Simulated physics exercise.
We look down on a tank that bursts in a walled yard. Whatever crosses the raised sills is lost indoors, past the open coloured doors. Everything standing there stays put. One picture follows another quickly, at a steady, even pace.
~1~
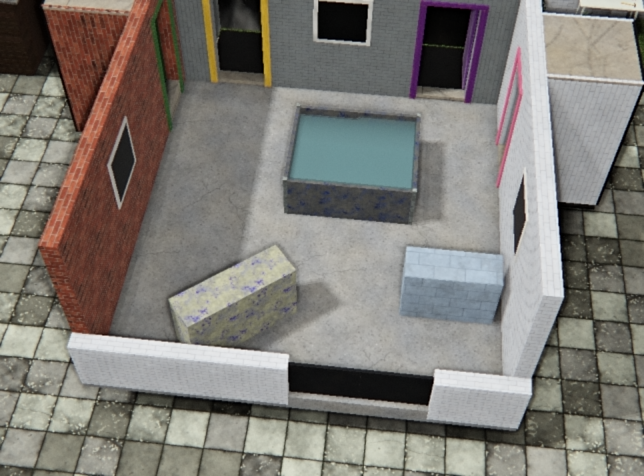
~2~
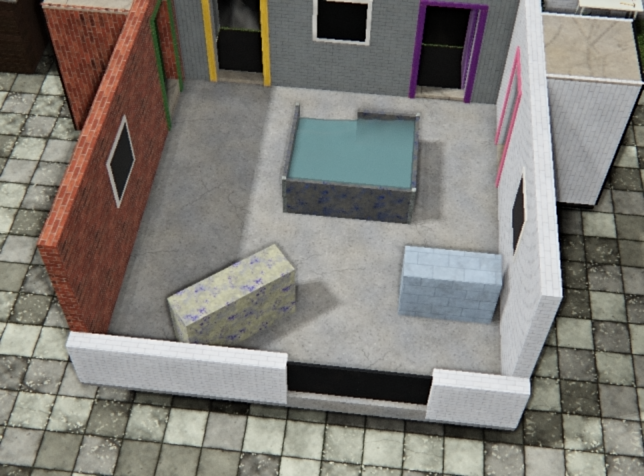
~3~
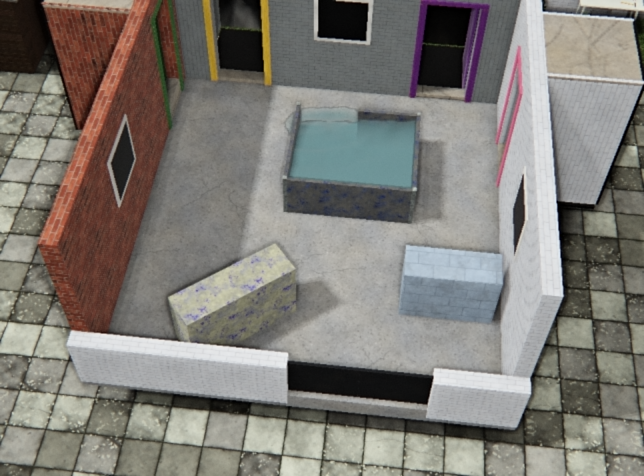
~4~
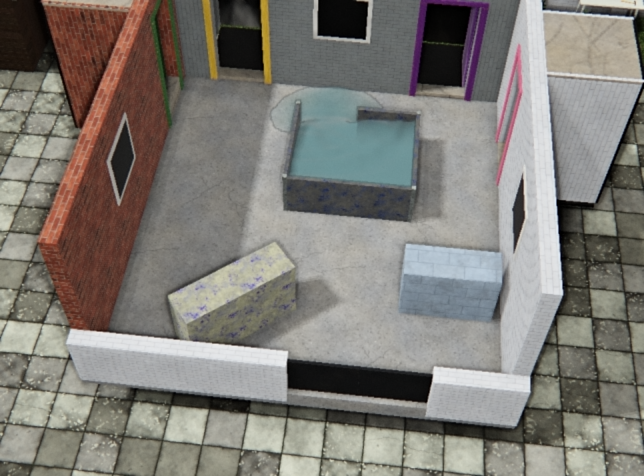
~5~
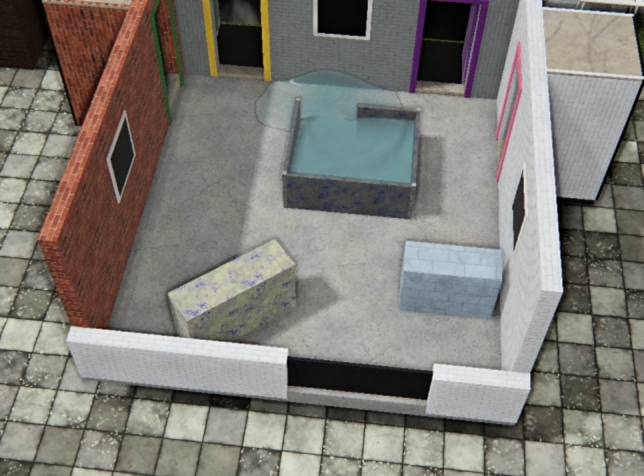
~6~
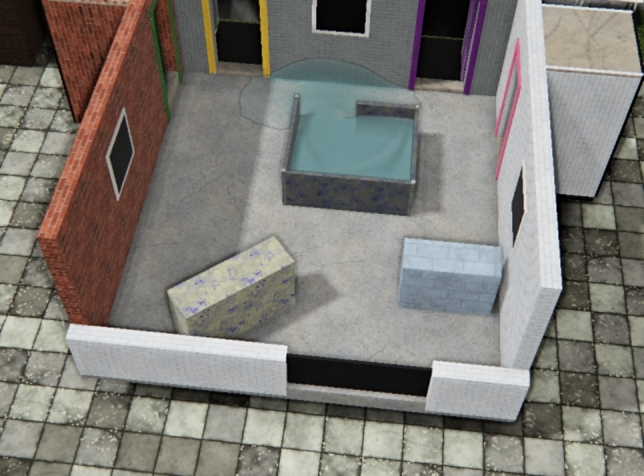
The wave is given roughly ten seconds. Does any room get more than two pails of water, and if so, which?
Door by door: The green door does not; the yellow door does; the purple door does not; the pink door does.
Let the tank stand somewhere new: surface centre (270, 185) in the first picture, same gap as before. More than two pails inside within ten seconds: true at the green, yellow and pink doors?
Green door stays within it; yellow door exceeds it; pink door exceeds it.
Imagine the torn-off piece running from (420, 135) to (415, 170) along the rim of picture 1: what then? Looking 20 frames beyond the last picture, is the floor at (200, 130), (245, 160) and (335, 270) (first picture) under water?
Taking the points in order: Unwetted, unwetted and swamped.
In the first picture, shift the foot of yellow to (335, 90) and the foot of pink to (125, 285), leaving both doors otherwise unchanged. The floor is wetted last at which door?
I'd say the pink one is reached last.
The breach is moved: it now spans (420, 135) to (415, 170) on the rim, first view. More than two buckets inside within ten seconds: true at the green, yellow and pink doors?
Green door stays within the limit, yellow door stays within the limit, pink door exceeds the limit.
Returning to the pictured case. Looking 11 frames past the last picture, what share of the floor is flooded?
It works out to about 30 in a hundred.
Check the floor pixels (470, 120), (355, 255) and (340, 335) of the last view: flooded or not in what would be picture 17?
First swamped, then spared, then spared.
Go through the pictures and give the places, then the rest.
In the first frame, the water tank at (354, 150) is whole and still.
In the second frame, the front is at a hidden place, out from the gap on the water tank's far side.
In the third frame, water pours out on the water tank's far side and has run to a hidden place.
In the fourth frame, the front is at (354, 91), out from the gap on the water tank's far side.
In the fifth frame, the front is at (280, 82), out from the gap on the water tank's far side.
In the sixth frame, water pours out on the water tank's far side and has run to (257, 77).
A moment on, water covers 15 % of the floor; the green door not reached, the yellow door under two buckets in, the purple door wet at the sill, nothing in, the pink door not reached.
Next, water covers 30 % of the floor; the green door wet at the sill, nothing in, the yellow door over two buckets in, the purple door wet at the sill, nothing in, the pink door under two buckets in.
Then, water covers 55 % of the floor; the green door under two buckets in, the yellow door over two buckets in, the purple door wet at the sill, nothing in, the pink door over two buckets in.
Later, water covers 85 % of the floor; the green door under two buckets in, the yellow door over two buckets in, the purple door under two buckets in, the pink door far over two buckets in.
In the end, water covers 100 % of the floor; the green door under two buckets in, the yellow door over two buckets in, the purple door under two buckets in, the pink door far over two buckets in.
